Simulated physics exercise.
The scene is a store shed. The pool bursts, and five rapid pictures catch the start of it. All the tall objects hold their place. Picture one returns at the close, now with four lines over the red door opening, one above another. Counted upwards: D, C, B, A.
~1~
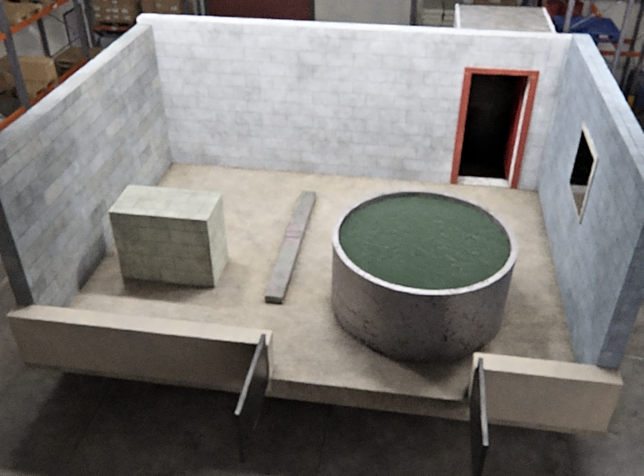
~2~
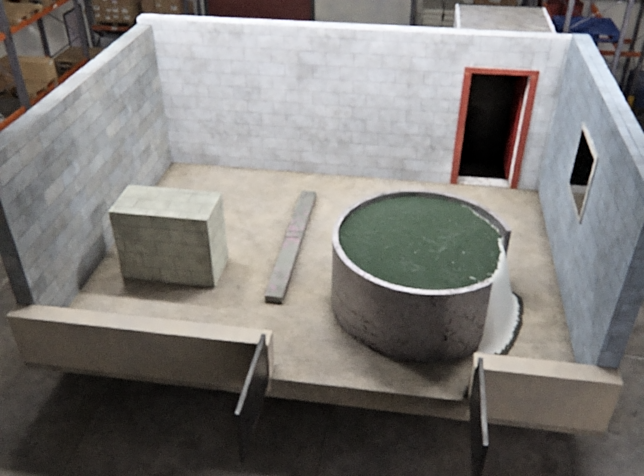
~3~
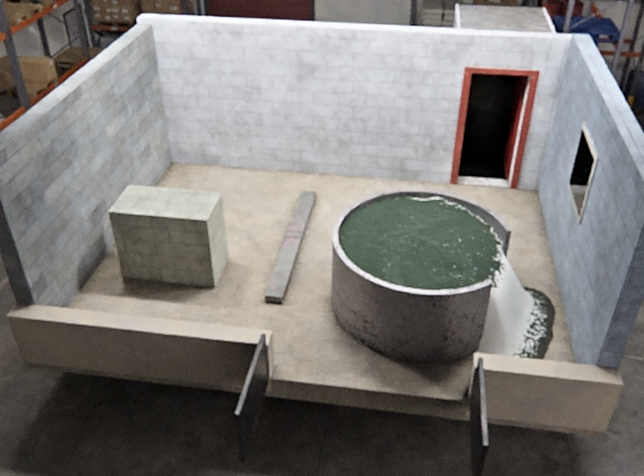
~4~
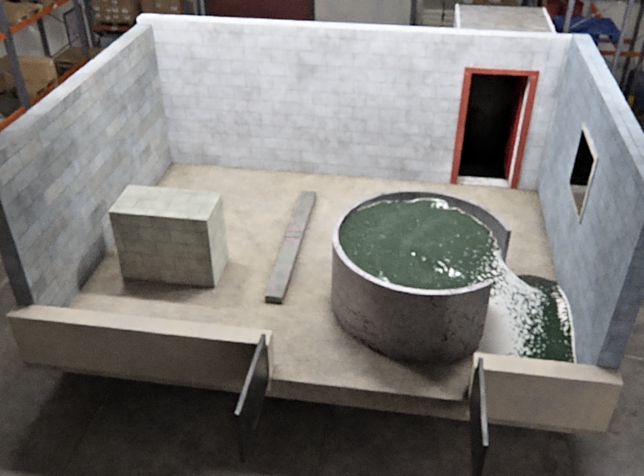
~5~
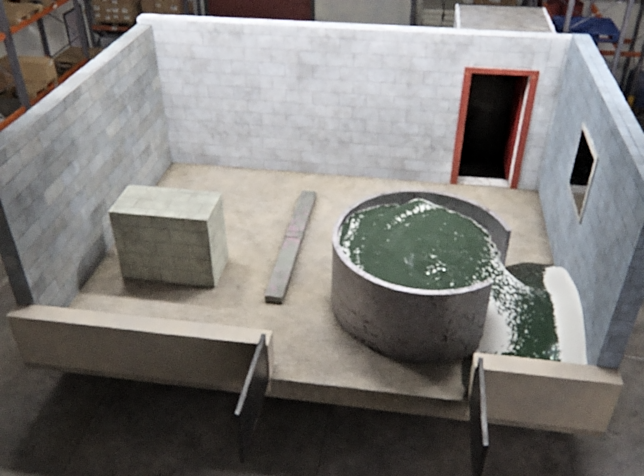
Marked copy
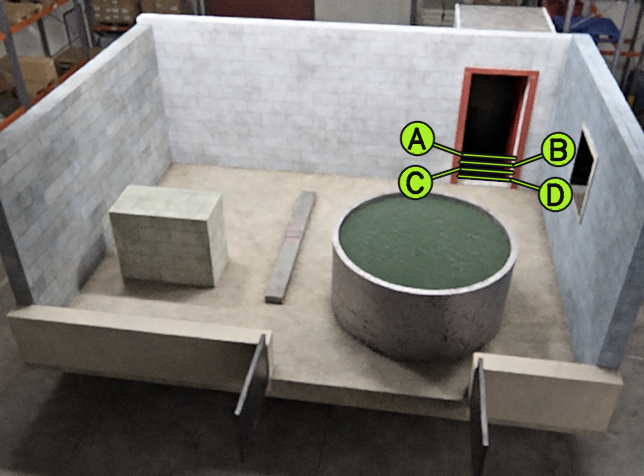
Green water poured out of the right side of a round tank in a roofless block-walled shed, then spread across the floor toward the right wall, turning white and frothy while everything else stayed still.
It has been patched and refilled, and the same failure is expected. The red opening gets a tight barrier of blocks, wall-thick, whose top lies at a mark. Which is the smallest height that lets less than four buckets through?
Go for C.
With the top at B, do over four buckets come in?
No, that is safe.
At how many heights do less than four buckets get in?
Three.
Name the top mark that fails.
D.
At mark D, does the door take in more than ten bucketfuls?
Yes, it does.
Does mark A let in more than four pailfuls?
No.
On the marked copy, A at (488, 156); B at (487, 163); C at (485, 170); D at (484, 178); from the bottom up D, C, B, A.
With A, nothing gets over.
With B, nothing gets over.
With C, a bucket or two gets in.
With D, some 20 bucketfuls get in.
